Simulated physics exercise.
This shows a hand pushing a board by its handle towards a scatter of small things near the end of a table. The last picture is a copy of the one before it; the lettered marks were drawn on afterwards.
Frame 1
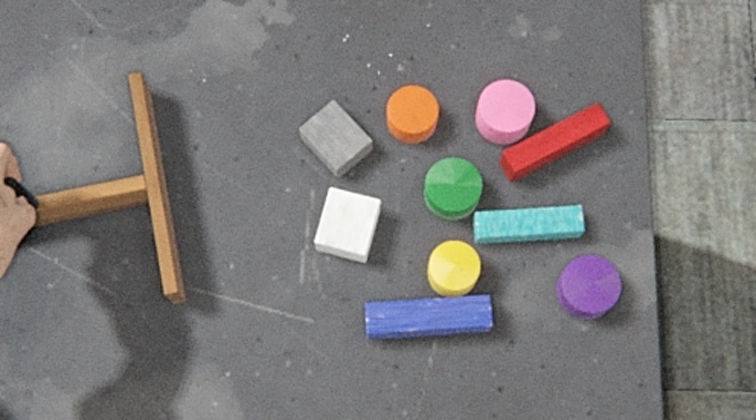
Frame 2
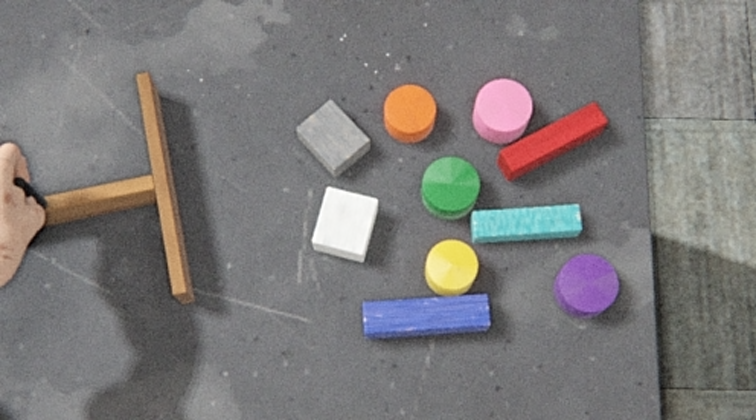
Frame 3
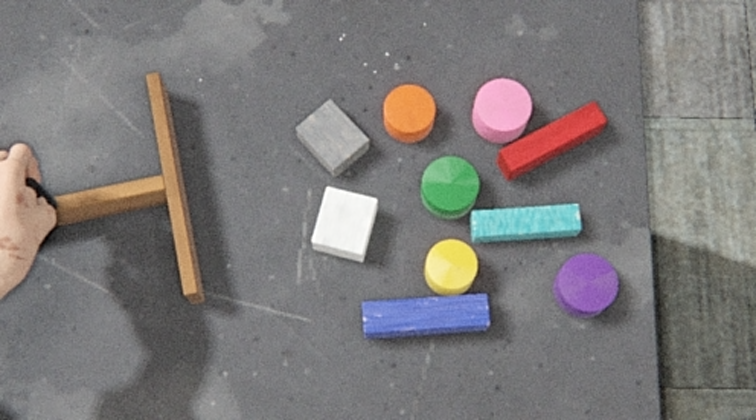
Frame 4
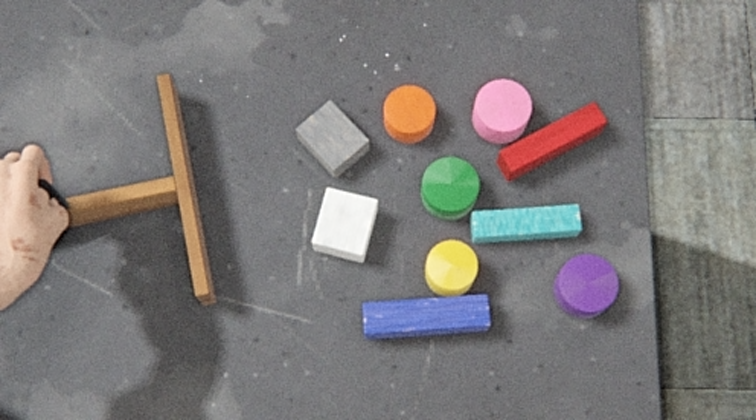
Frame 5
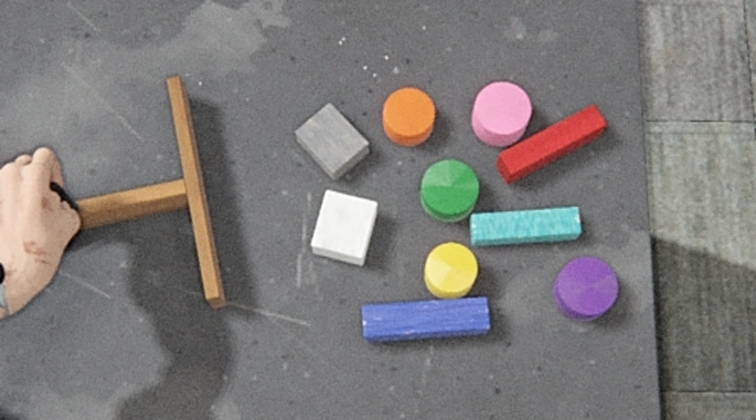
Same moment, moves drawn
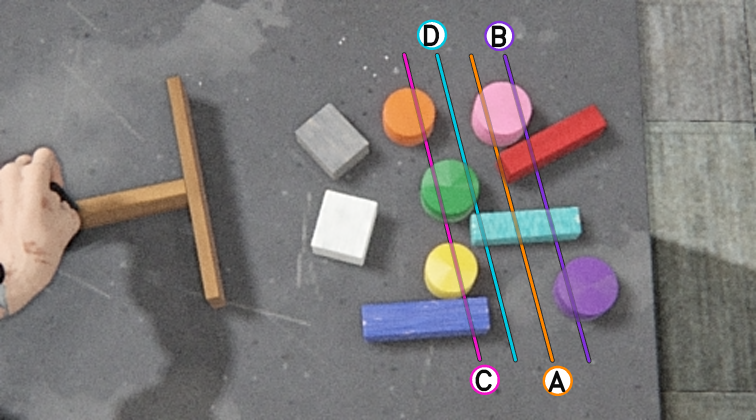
On a grey tabletop, a hand slides a wooden board slightly right toward colourful blocks.
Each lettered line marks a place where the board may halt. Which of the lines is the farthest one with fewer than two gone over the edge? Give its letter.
B is the last line within the limit.
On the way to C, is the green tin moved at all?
Yes.
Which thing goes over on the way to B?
The turquoise bar goes over.
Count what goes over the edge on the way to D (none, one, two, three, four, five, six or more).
In all, none.
On the marked copy, A at (510, 202); B at (545, 202); C at (441, 200); D at (475, 201).
With B. Early on, board (320, 186); grey block (352, 145); white block (363, 219).
Further on, board (448, 188); red stick (587, 129); turquoise bar (565, 221).
At the end, board (547, 190); turquoise bar over the edge; red stick (629, 109); one fallen.
As for the rest, A is within the limit but short; C is within the limit but short; D is within the limit but short.
